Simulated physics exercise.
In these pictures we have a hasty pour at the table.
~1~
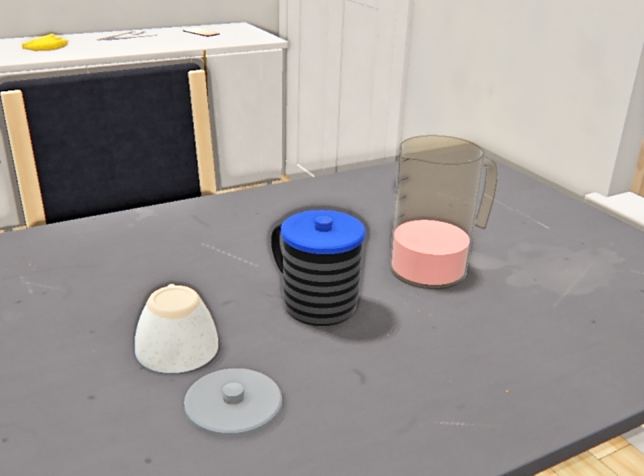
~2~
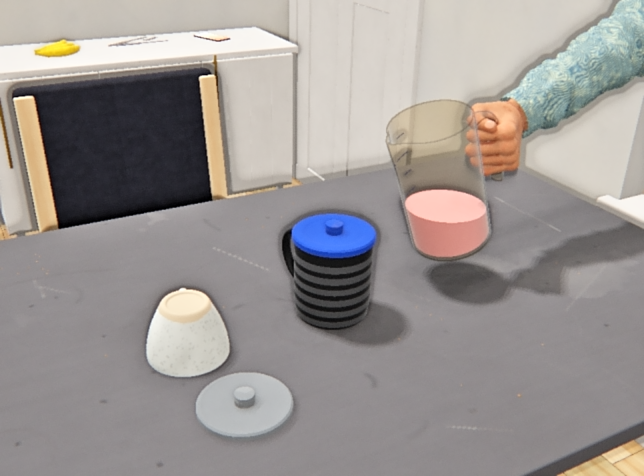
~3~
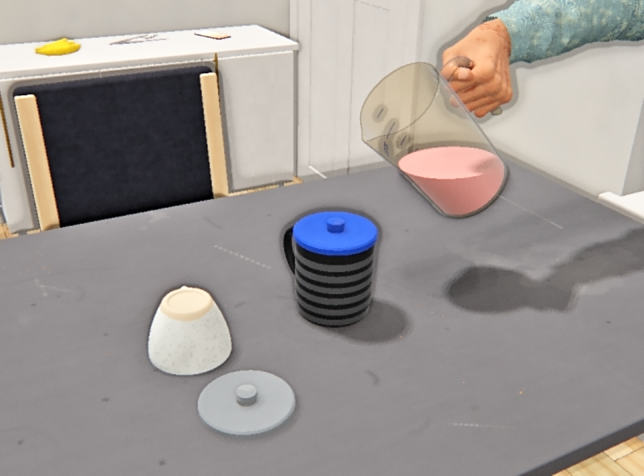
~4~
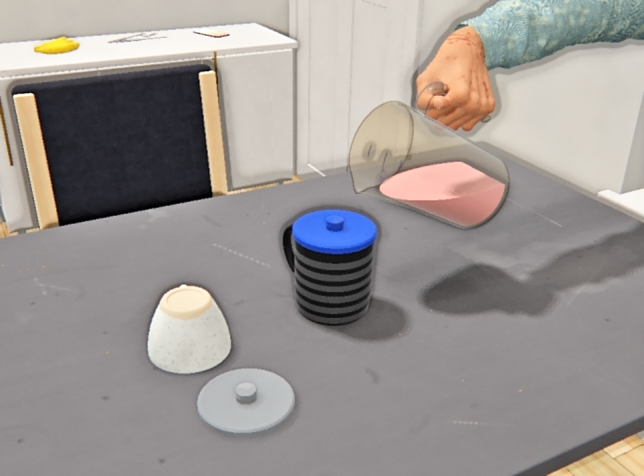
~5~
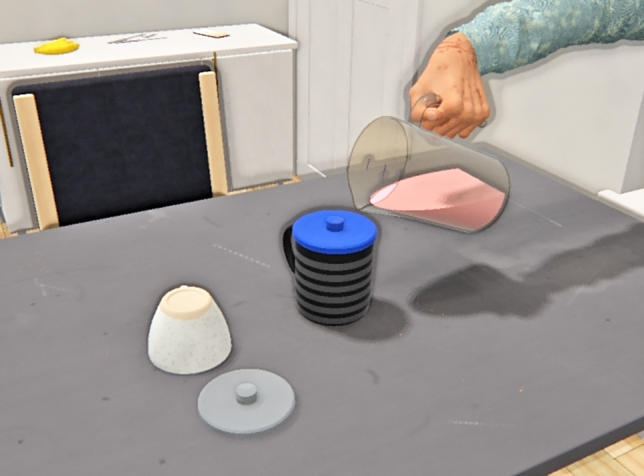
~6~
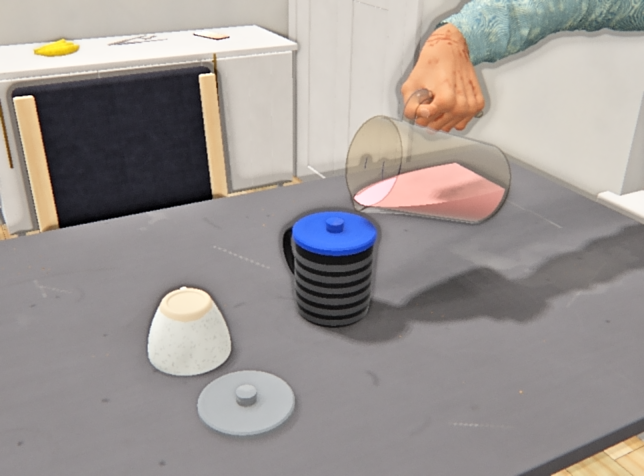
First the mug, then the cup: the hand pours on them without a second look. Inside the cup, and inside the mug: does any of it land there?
In order: The cup repels it, the mug repels it.
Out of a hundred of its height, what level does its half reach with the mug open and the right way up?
30 %.
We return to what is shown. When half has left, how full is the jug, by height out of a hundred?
Roughly 15 per cent.
Next, it hits the lid of the mug and runs off.
After that, it runs off the upturned base of the cup.
Finally, the mug is empty, in a puddle; the cup is empty, in a puddle.
